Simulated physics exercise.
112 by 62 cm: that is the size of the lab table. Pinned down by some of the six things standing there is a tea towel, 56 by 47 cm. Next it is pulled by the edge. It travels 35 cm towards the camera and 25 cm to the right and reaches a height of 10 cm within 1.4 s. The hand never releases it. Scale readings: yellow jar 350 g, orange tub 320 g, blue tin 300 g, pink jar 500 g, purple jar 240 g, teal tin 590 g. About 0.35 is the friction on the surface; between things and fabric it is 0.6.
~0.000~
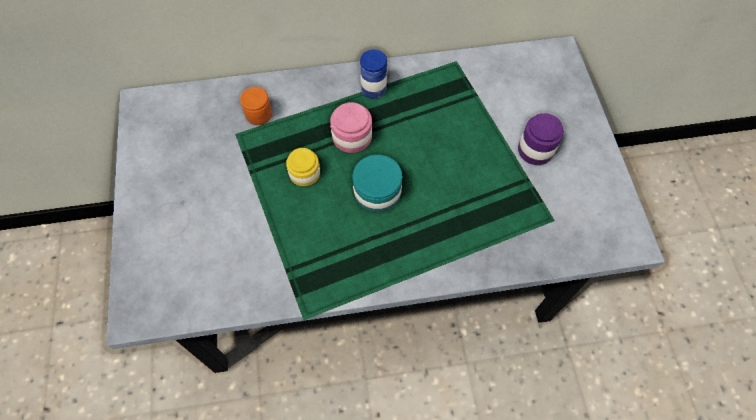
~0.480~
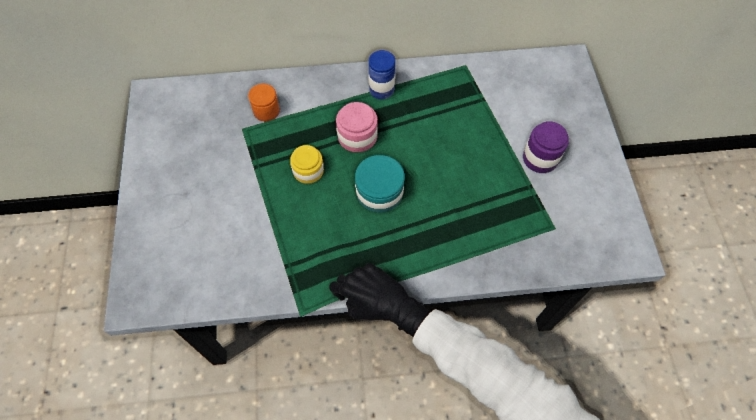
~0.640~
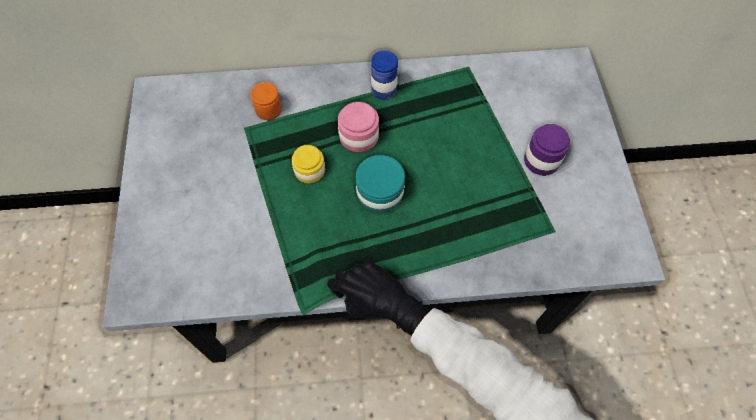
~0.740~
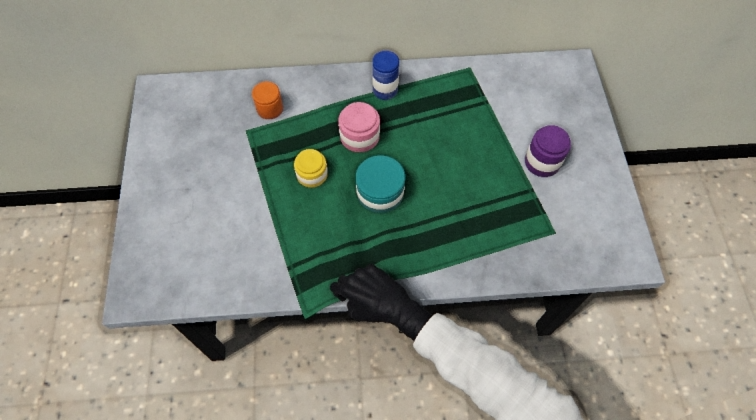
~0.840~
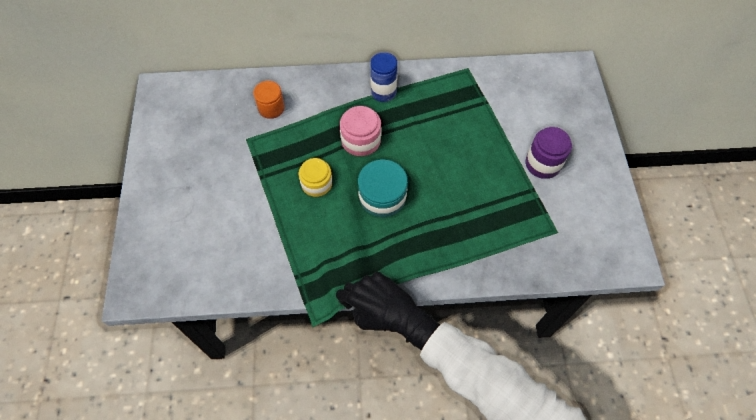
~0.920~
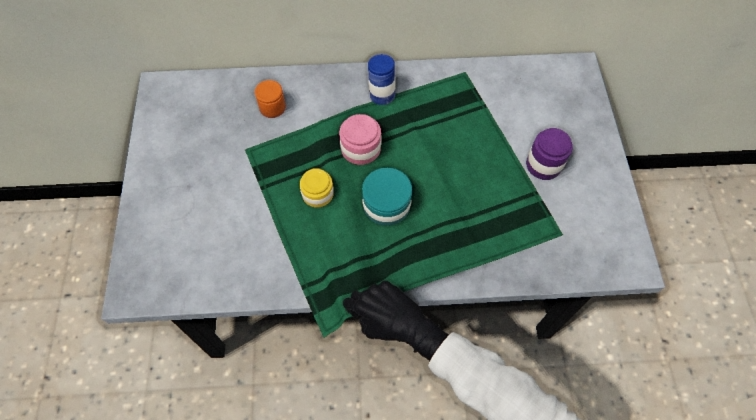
On a grey lab table, a black-gloved hand reaches in, grips the near edge of a green tea towel and drags it slightly towards the camera and right, with the yellow, pink and teal containers shifting along on it.
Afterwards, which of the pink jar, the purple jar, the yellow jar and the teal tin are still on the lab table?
The pink jar is gone, the purple jar is still there, the yellow jar is gone, the teal tin is gone.
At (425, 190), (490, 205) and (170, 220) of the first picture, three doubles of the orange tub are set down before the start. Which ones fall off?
So it goes: The first one ends up off, the next ends up off, the last is still up there.
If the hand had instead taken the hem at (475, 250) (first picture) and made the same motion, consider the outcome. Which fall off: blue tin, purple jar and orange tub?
Blue tin is left on top, purple jar is left on top, orange tub is left on top.
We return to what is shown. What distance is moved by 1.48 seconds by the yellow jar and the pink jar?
I'd put the yellow jar at some 35 centimetres and the pink jar at some 25 centimetres.
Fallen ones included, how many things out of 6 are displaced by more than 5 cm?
So we're at 3.
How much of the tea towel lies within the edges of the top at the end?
Some 0 in a hundred.
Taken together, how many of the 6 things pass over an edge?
3.
At 1.2 s, 85 % of the tea towel is still over the top; yellow jar 19 cm off its start, pink jar 14 cm off its start, teal tin 13 cm off its start.
At 1.5 s, 65 % of the tea towel is still over the top; yellow jar 34 cm off its start, pink jar 27 cm off its start, teal tin 26 cm off its start.
At 1.7 s, 25 % of the tea towel is still over the top; yellow jar over the edge, pink jar 45 cm off its start at (402, 311), teal tin over the edge.
At 2.0 s, 0 % of the tea towel is still over the top; pink jar over the edge, teal tin over the edge, yellow jar over the edge.
At 3.6 s, 0 % of the tea towel is still over the top; pink jar over the edge, teal tin over the edge, yellow jar over the edge, purple jar 0 cm off its start at (556, 141).
